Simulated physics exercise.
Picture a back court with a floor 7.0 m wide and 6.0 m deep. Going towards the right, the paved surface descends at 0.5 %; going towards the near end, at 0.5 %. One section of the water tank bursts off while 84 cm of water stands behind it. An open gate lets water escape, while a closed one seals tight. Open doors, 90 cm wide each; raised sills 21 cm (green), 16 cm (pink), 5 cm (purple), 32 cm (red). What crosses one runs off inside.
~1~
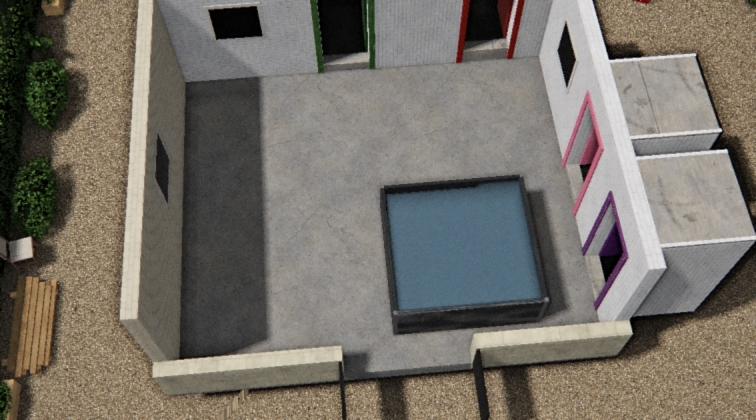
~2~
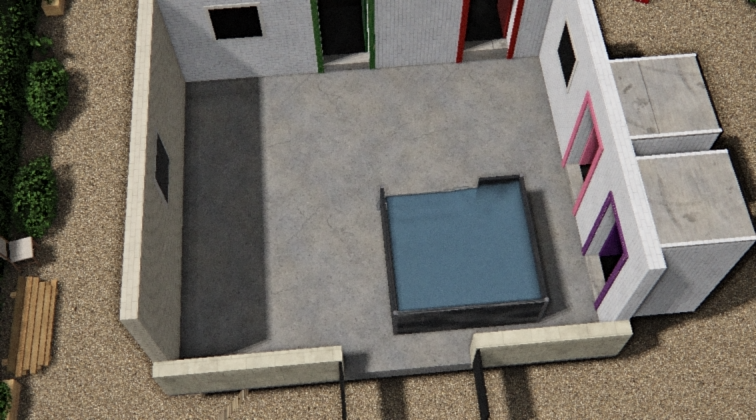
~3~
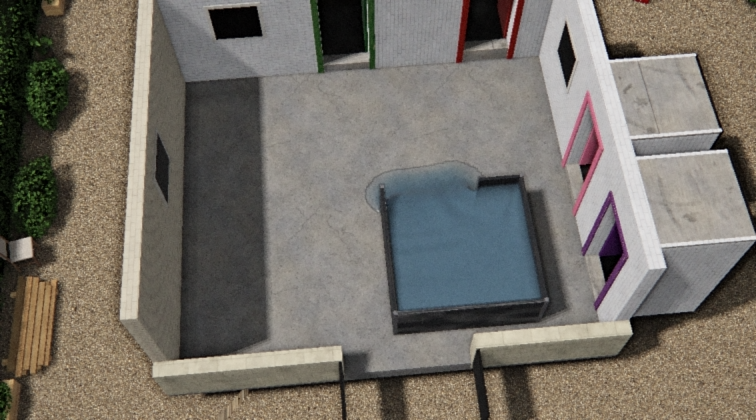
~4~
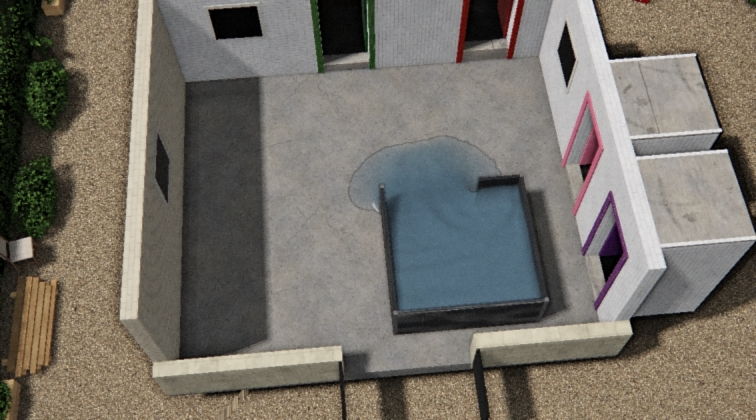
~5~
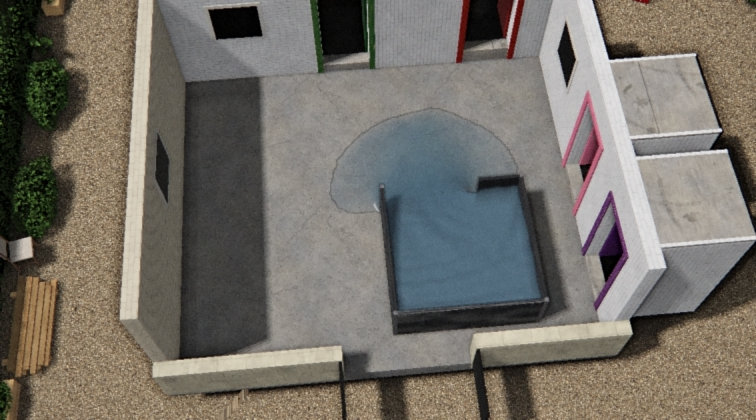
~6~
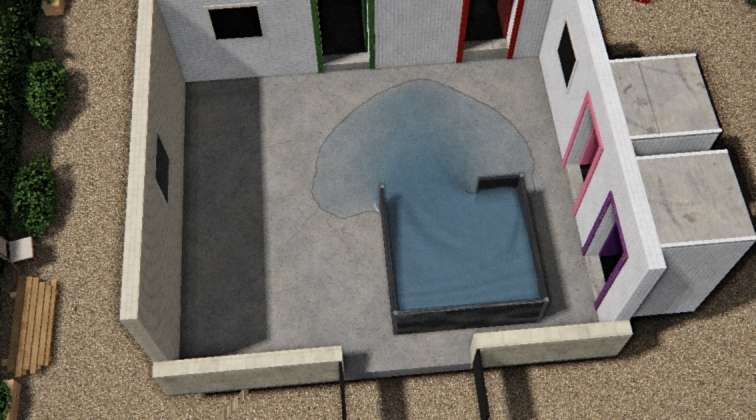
Water pours from a gap in the tank's far side and spreads across the grey courtyard floor.
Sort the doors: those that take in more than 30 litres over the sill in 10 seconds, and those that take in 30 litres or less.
Sorted: The green door takes in more; the pink door takes in 30 litres or less; the purple door takes in more; the red door takes in 30 litres or less.
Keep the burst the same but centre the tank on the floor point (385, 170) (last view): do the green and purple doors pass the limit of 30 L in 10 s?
Green gets more than that, purple gets more than that.
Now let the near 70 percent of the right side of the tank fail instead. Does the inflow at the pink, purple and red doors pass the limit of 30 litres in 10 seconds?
Result: Pink limit not passed, purple limit passed, red limit not passed.
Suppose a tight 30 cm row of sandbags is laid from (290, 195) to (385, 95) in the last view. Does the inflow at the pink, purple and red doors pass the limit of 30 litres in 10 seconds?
Well, the pink one is within bounds, the purple one is more than allowed, and the red one is within bounds.
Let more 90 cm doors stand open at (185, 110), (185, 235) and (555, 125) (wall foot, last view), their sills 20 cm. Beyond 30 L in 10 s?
In that order: Beyond it, short of it, short of it.
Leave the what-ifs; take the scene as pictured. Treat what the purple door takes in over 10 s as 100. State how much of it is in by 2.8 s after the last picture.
By then it's near 0% of the total.
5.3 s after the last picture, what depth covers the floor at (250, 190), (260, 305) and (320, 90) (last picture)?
8, 4 and 13 cm, respectively.
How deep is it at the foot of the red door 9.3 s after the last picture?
Around 9.0 cm there.
Then, 0.7 s after the last picture water covers 40 % of the floor and is deepest (43 cm) near (396, 73); green door 34 cm at the sill, 4 L in, pink door 2 cm at the sill, 0 L in, purple door not reached, red door 25 cm at the sill, 0 L in.
Then, 1.5 s after the last picture water covers 45 % of the floor and is deepest (47 cm) near (540, 63); green door 38 cm at the sill, 58 L in, pink door 2 cm at the sill, 0 L in, purple door not reached, red door 31 cm at the sill, 0 L in.
Then, 2.8 s after the last picture water covers 60 % of the floor and is deepest (37 cm) near (186, 89); green door 24 cm at the sill, 115 L in, pink door 7 cm at the sill, 0 L in, purple door not reached, red door 26 cm at the sill, 1 L in.
Then, 5.3 s after the last picture water covers 95 % of the floor and is deepest (24 cm) near (570, 340); green door 16 cm at the sill, 119 L in, pink door 7 cm at the sill, 0 L in, purple door 12 cm at the sill, 11 L in, red door 15 cm at the sill, 1 L in.
Then, 9.3 s after the last picture water covers 100 % of the floor and is deepest (16 cm) near (386, 335); green door 9 cm at the sill, 119 L in, pink door 7 cm at the sill, 0 L in, purple door 14 cm at the sill, 169 L in, red door 9 cm at the sill, 1 L in.
